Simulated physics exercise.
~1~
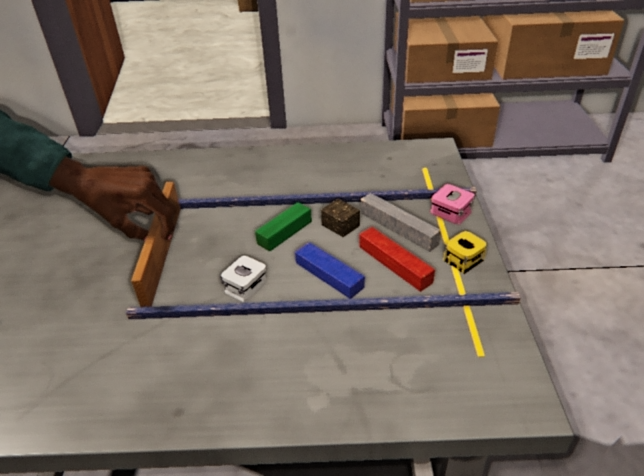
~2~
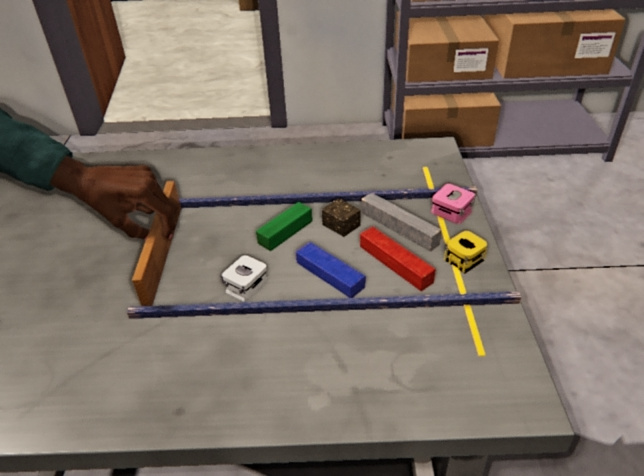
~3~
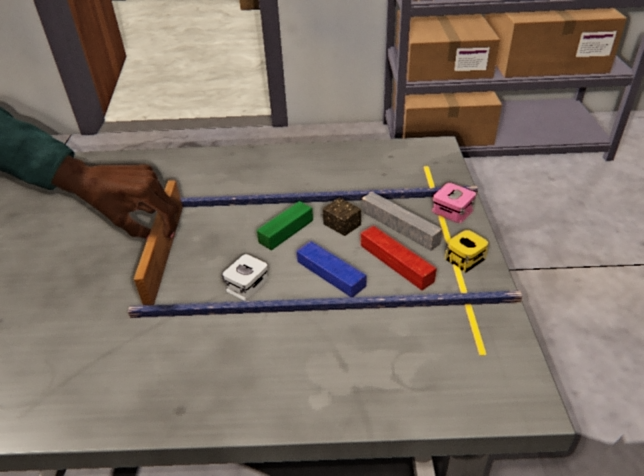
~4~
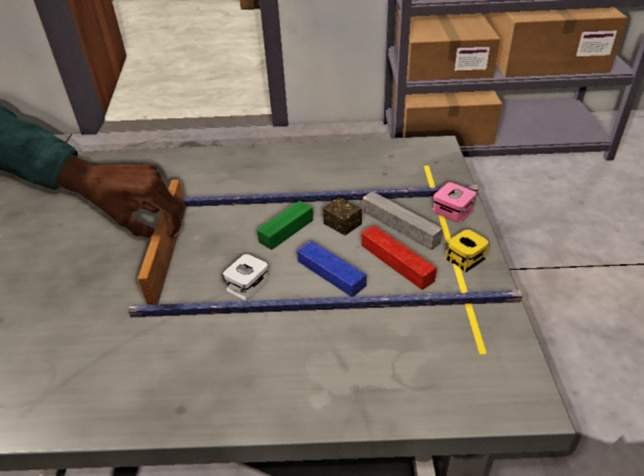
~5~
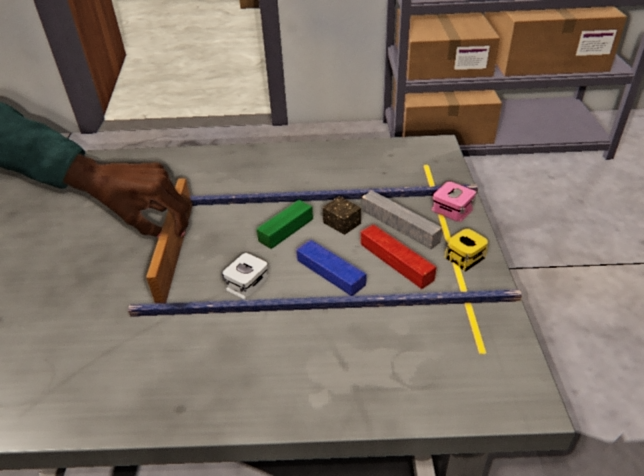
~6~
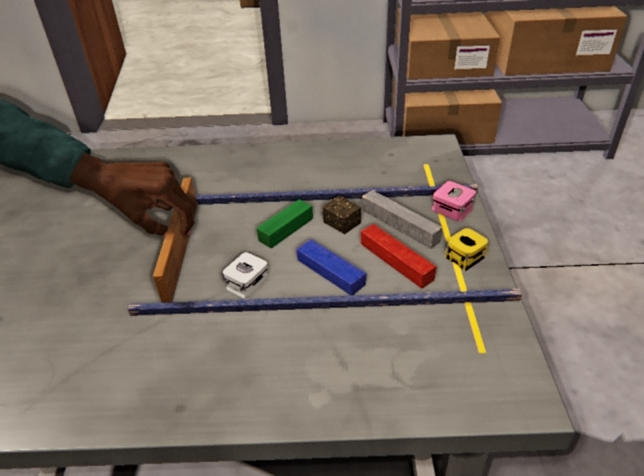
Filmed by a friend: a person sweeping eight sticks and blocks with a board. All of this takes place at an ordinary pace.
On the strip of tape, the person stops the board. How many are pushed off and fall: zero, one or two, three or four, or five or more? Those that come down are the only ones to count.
Band: Three to four.
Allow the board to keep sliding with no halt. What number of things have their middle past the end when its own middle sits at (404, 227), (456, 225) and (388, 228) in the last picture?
By position: 0 / 4 / 0.
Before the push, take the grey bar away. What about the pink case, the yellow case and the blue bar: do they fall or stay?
Well, the pink case topples off, the yellow case topples off and the blue bar is left in place.
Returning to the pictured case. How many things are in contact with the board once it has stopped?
Well, it touches 2.
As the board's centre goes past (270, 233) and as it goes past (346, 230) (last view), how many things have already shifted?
At that stage 2; at the next, 6.
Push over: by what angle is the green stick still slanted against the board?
The angle is about 0 degrees.
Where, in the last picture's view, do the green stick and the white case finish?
(452, 212) and (474, 264), roughly.
A little later, none off yet; pink case at rest near (454, 202); yellow case at rest near (466, 249); grey bar at rest near (401, 218).
Next, none off yet; pink case at rest near (454, 202); yellow case at rest near (466, 249); grey bar moving near (404, 217).
Later still, none off yet; pink case shifted about its own width near (480, 199); yellow case shifted about its own width near (497, 247); grey bar shifted about its own width near (460, 214).
When it is over, the number that fall off is three or four; down, red bar, grey bar, yellow case and pink case.
